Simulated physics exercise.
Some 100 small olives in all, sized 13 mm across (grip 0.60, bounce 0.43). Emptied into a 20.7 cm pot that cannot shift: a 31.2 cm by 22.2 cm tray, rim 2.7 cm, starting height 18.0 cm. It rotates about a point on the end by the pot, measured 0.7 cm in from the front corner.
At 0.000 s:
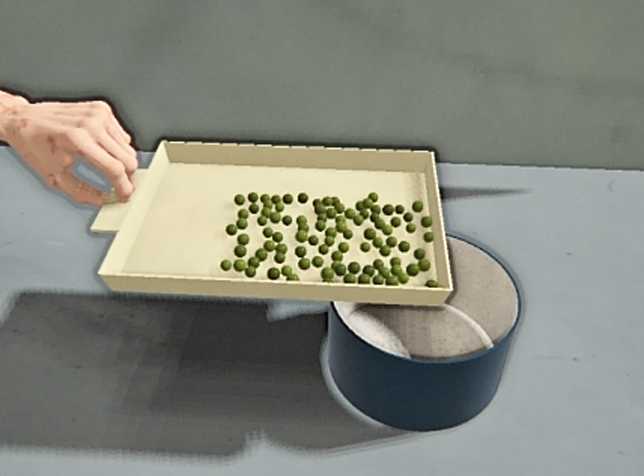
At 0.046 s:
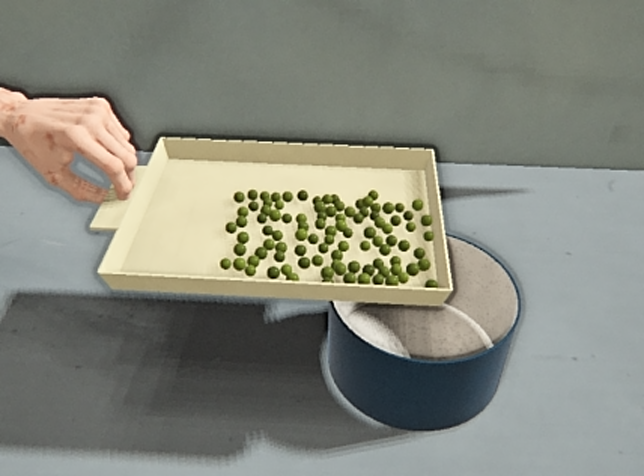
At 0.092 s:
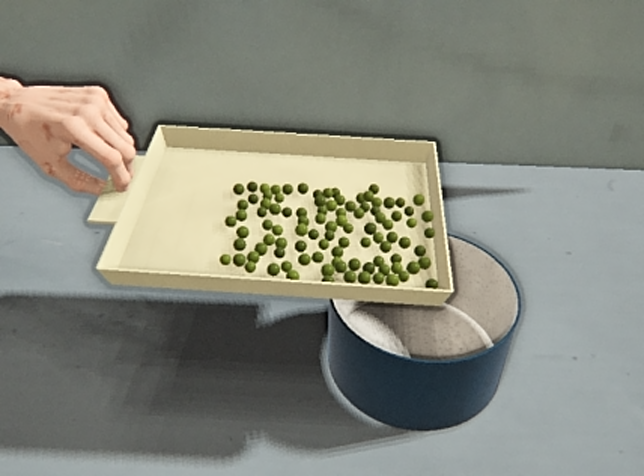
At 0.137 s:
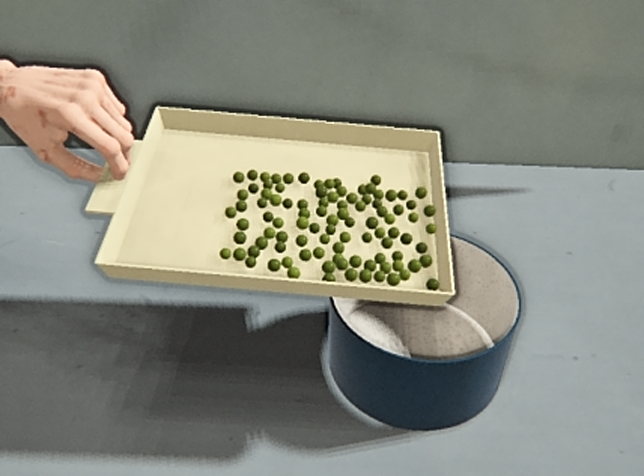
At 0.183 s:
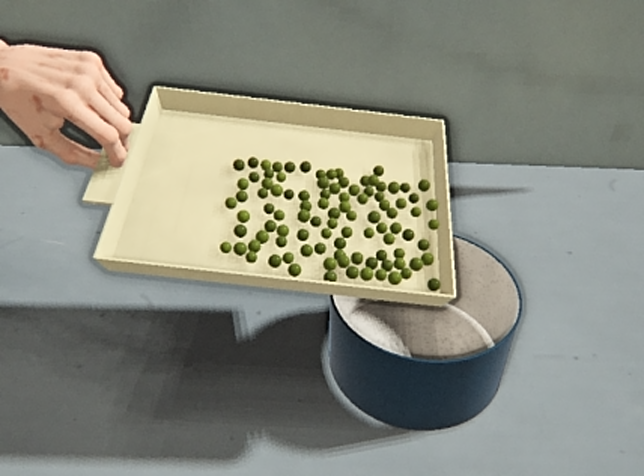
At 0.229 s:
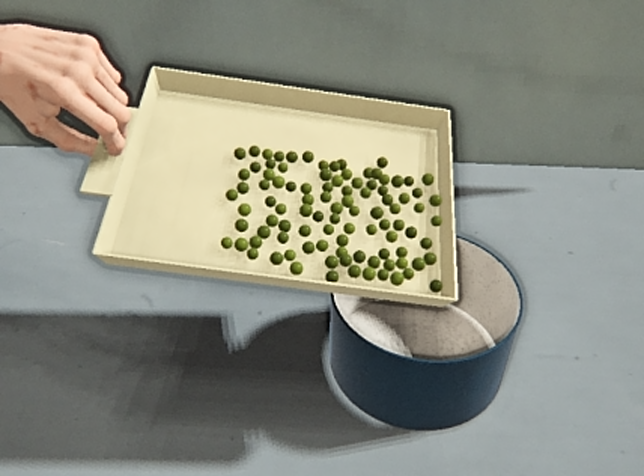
On a grey-blue surface, a hand at left raising one end of a cream tray of small green olives above a blue pot.
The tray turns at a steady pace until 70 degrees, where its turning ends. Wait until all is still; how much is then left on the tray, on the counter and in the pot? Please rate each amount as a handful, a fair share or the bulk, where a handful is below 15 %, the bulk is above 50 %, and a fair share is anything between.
Tray: The bulk; counter: A handful; pot: A handful.
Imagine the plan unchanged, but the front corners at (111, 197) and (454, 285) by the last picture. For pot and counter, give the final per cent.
In the pot: 0 per cent; on the counter: 0 per cent.
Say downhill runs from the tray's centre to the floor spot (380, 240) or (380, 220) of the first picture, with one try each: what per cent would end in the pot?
Around 5 % for the first direction, around 5 % for the second.
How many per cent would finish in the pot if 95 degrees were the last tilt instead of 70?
Then about 0 per cent.
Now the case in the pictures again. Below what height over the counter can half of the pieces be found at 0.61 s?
Roughly 24 centimetres.
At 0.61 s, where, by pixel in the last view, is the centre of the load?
Approximately (378, 250) in the final picture.
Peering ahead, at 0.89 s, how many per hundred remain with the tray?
95%, roughly.
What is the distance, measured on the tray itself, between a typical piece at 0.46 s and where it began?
By then it sits near 5 cm from where it began.
After 0.46 s, tilt 45 degrees; the tray holds 100 %, the pot 0 %.
Then, at 0.61 s, tilt 62 degrees; the tray holds 100 %, the pot 0 %.
Then, at 0.89 s, tilt 70 degrees; the tray holds 95 %, the pot 0 %.
In the end, at 1.6 s, tray 95 %, counter 5 %, pot 0 %.
